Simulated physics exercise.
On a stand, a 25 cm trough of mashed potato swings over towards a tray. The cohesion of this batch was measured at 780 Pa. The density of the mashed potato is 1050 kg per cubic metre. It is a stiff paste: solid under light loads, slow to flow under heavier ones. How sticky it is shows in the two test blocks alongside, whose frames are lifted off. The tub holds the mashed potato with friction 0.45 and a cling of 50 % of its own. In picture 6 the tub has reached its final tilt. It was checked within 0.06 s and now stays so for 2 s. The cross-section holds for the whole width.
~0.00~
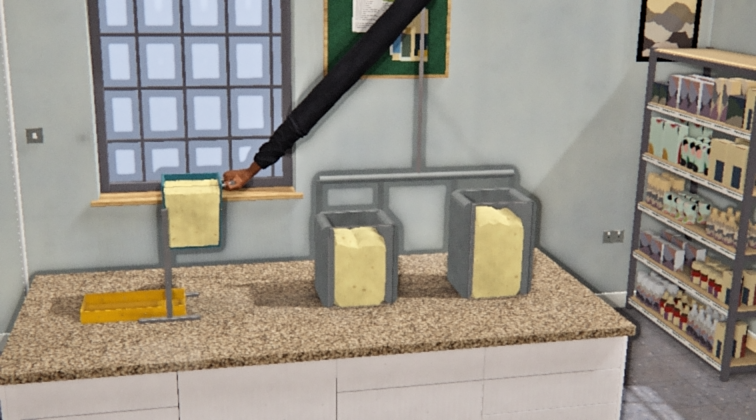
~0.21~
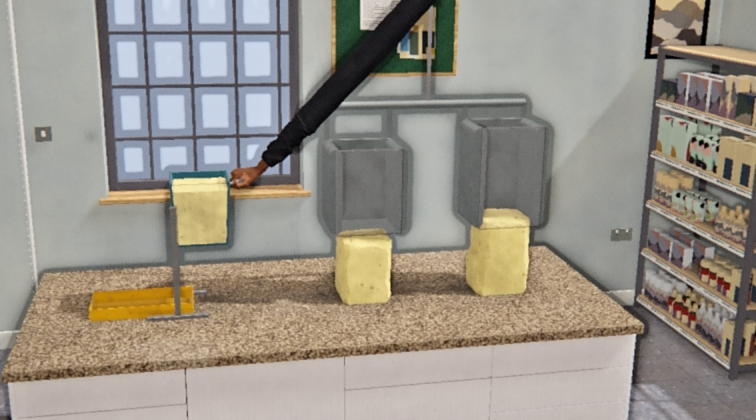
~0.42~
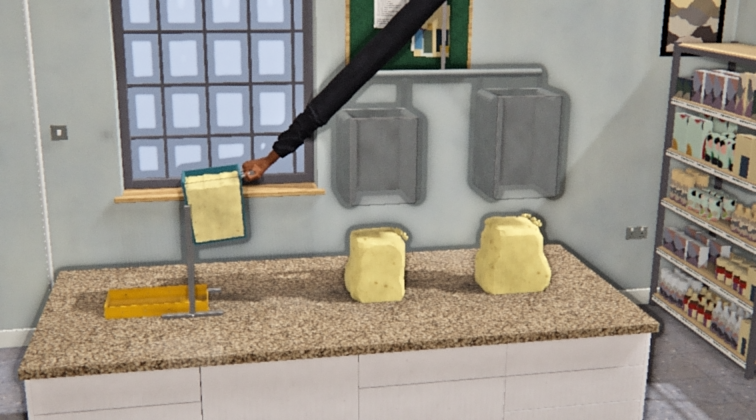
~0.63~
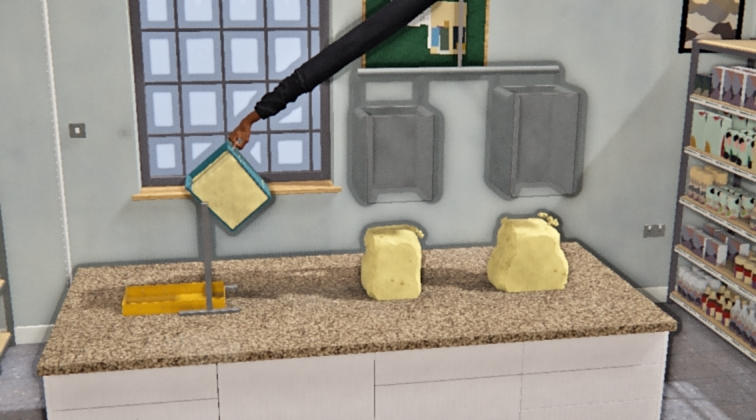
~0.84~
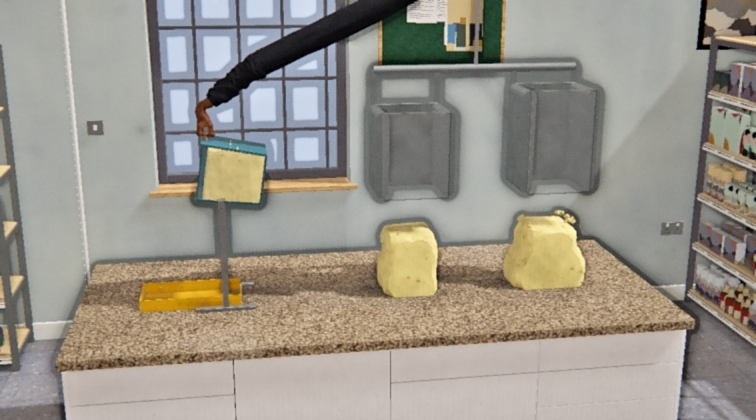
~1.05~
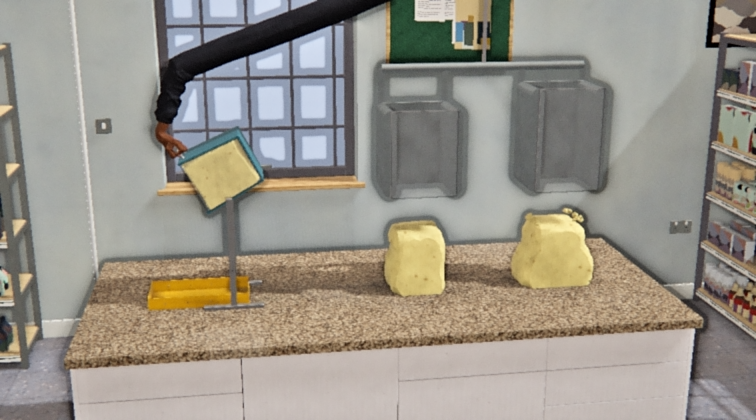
On a speckled kitchen counter, two grey moulds rose off pale yellow blocks, which slumped slightly, while a dark-sleeved arm turned a teal tub of the same yellow stuff leftward above an orange tray.
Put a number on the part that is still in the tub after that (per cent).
Close to 0 per cent.
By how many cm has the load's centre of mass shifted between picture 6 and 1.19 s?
Roughly 8 cm.
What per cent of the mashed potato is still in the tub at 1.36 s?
About 14 %.
After 1.19 s, the tub is at 117 degrees and holds 76 %.
After 1.36 s, the tub is at 117 degrees and holds 14 %.
After 1.53 s, the tub is at 117 degrees and holds 0 %.
After 1.70 s, the tub is at 117 degrees and holds 0 %.
After 3.05 s, the tub is at 117 degrees and holds 0 %.
